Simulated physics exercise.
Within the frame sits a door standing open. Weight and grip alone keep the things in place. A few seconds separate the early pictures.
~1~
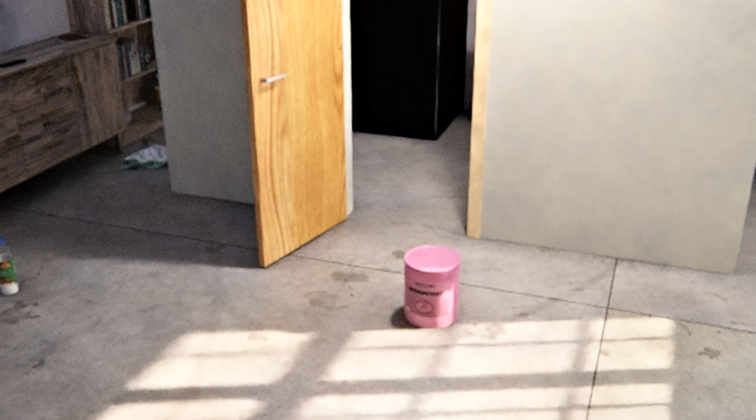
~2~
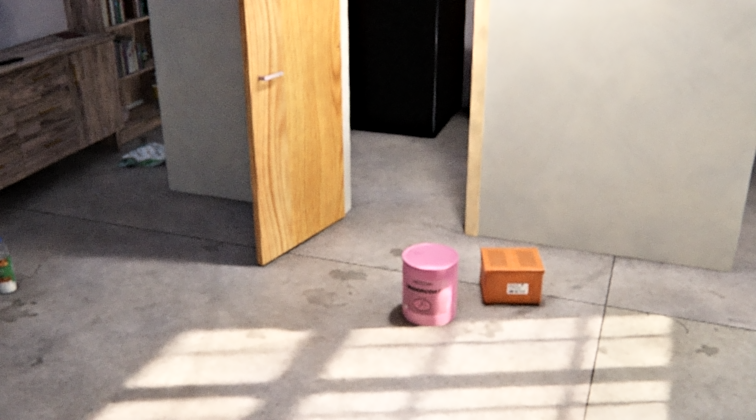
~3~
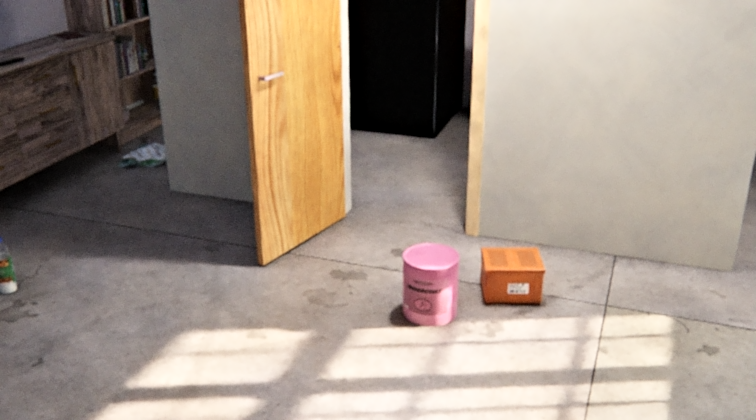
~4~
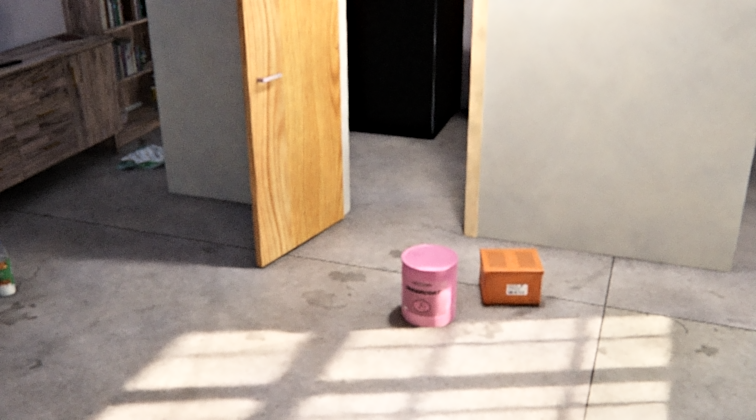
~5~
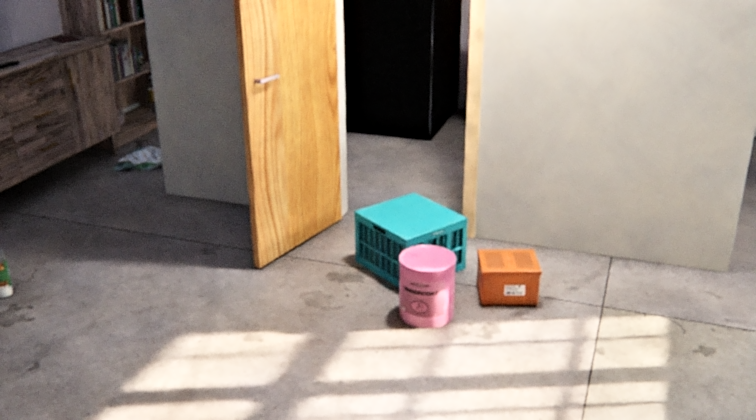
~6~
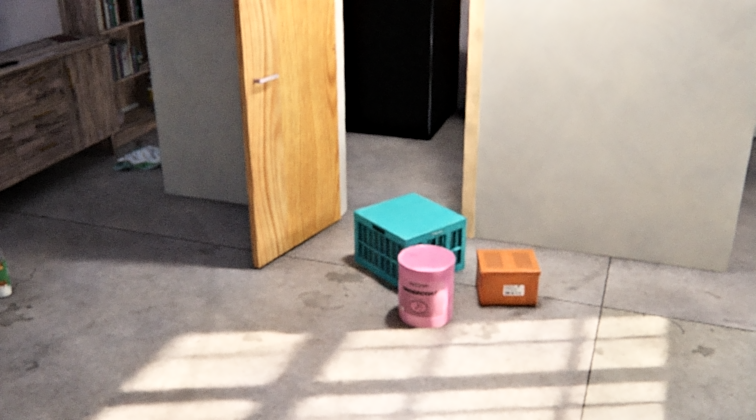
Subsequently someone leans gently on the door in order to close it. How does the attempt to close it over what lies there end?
It ends with the door blocked open.
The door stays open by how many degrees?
The door ends up some 60° open.
Then, 0.40 s after the last picture, door 92° open.
Then, 0.60 s after the last picture, door 78° open.
Then, 0.70 s after the last picture, door 70° open.
Then, 0.90 s after the last picture, door 59° open; turquoise chest slid a little near (413, 240).
At rest, door 59° open; all 3 in place. Seen from the same camera at the end, turquoise chest near (413, 240).
